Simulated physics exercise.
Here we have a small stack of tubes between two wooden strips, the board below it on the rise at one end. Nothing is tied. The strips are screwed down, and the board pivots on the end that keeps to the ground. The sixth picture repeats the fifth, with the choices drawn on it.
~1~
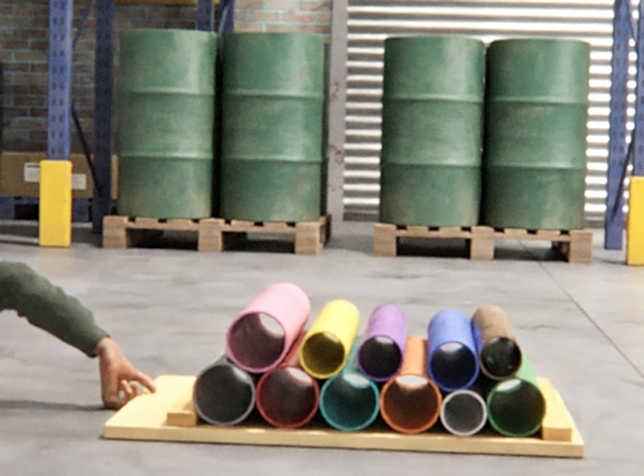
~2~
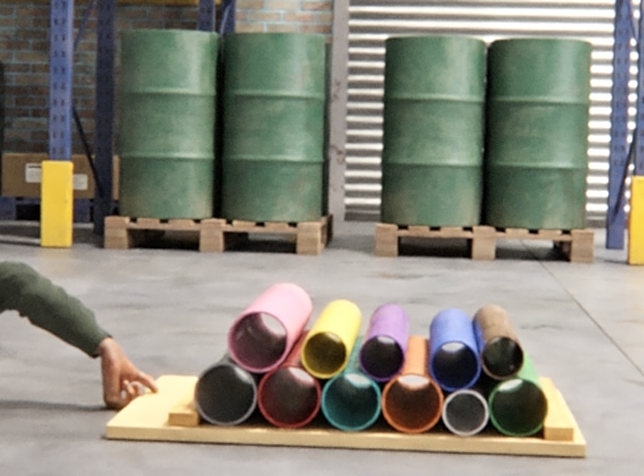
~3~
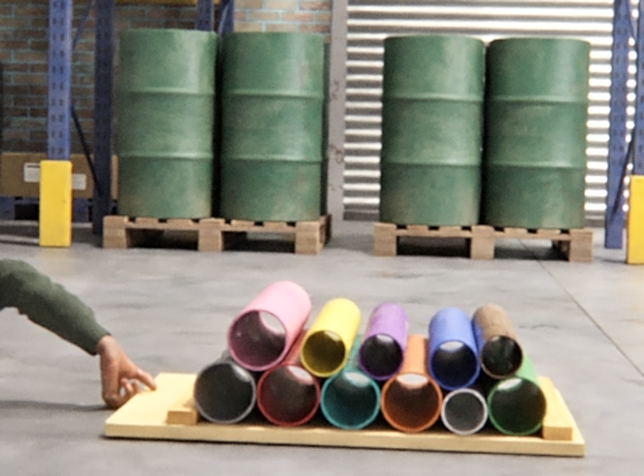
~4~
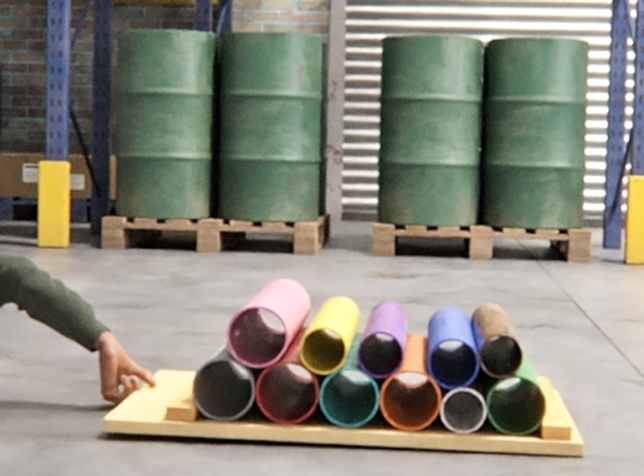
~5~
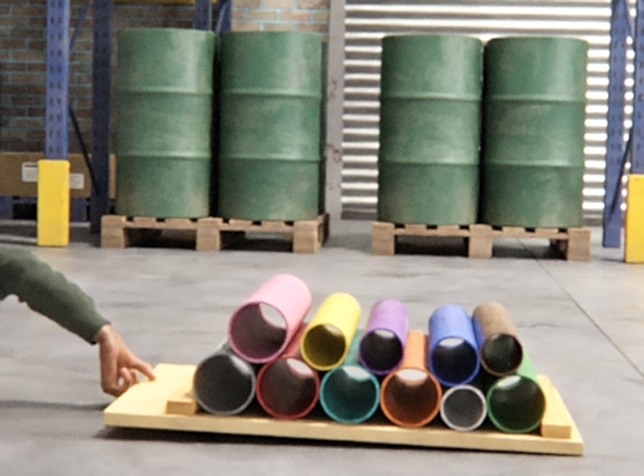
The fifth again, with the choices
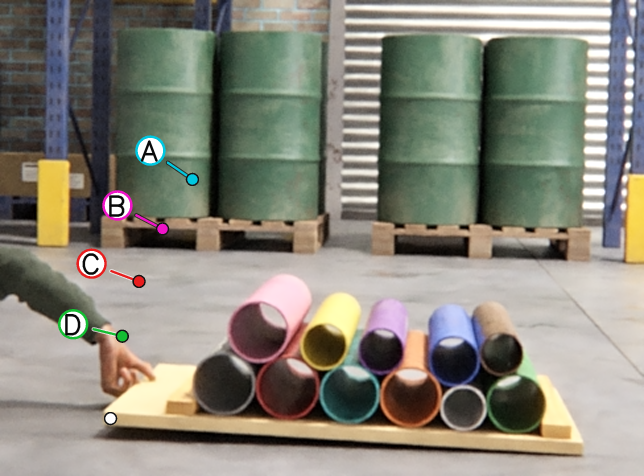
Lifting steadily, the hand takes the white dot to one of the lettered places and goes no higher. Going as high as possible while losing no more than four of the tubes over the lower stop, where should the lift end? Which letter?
B is the limit.
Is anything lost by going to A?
Yes.
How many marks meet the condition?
Three of the four.
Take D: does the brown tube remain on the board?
Yes.
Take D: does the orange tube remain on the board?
Yes, with D.
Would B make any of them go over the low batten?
At B: Yes.
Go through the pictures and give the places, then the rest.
The first frame shows green tube (517, 407); blue tube (453, 366); pink tube (257, 341).
The second frame shows pink tube (259, 341); purple tube (382, 358).
The third frame shows board (350, 404); grey tube (224, 392); red tube (289, 395); green tube (518, 406).
The fourth frame shows board (349, 402); grey tube (224, 389); red tube (287, 392).
The fifth frame shows board (349, 398); grey tube (224, 383); red tube (288, 387).
On the marked copy, A at (192, 180); B at (162, 229); C at (139, 282); D at (122, 336); the white dot at (111, 418).
With B. Early on, board at 16°.
Further on, board at 26°.
At the end, board at 26°, one over the low batten (brown).
As for the rest, A six over the low batten; C one over the low batten (brown); D none over the low batten.
